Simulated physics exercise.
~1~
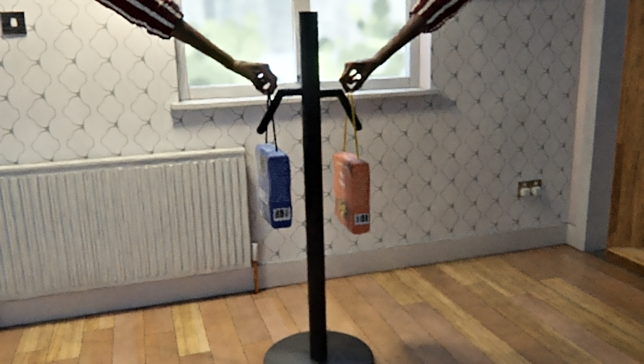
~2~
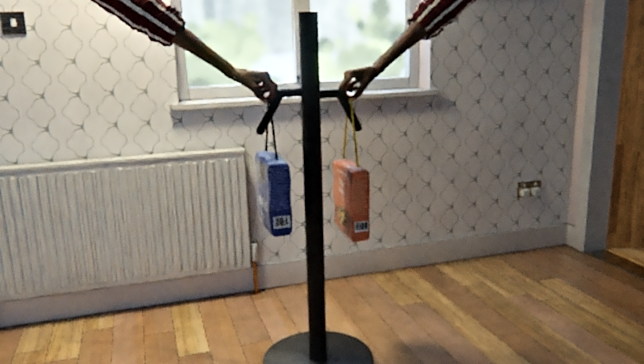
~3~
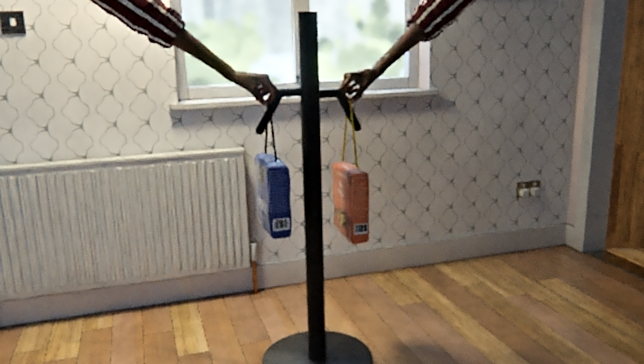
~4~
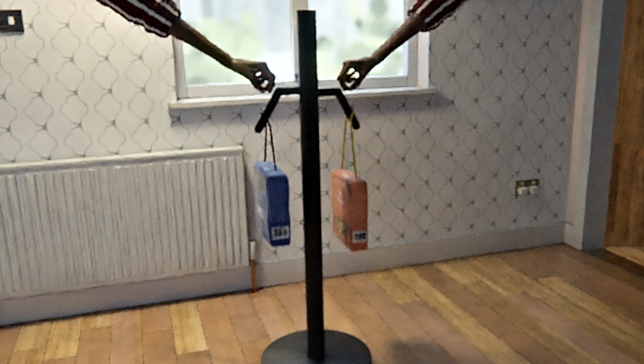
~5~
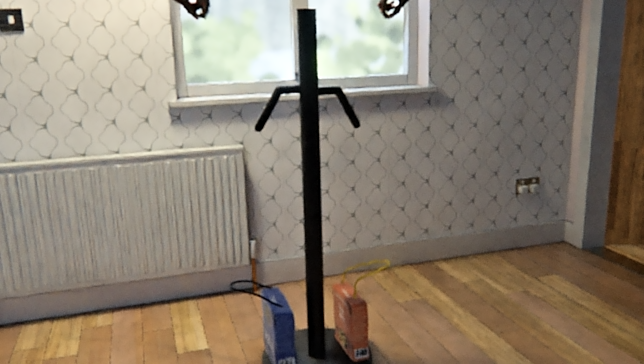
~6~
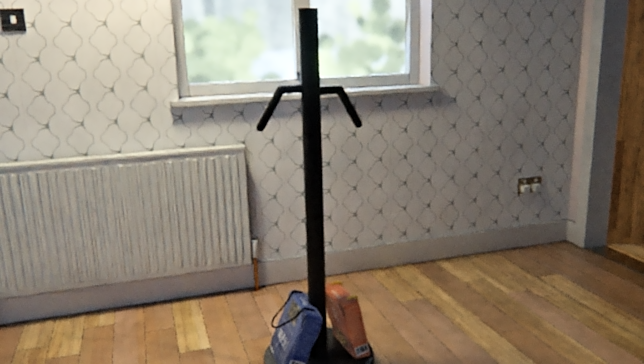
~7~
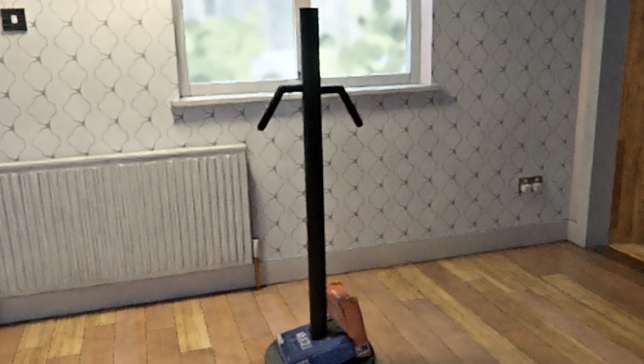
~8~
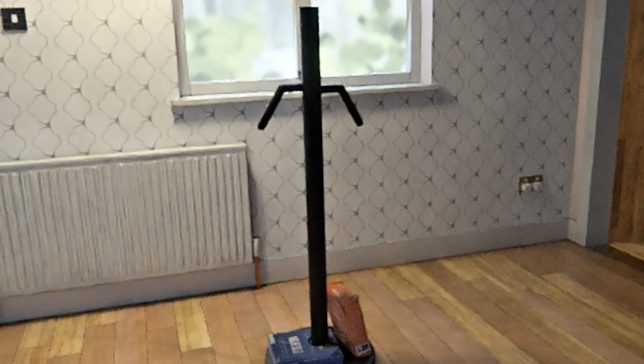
The footage shows two hands lowering a blue bag and an orange bag by their loops at the pegs of a black post, then letting go and drawing back. Both bags drop to the post's base, where the blue one tips onto its side and the orange one leans.
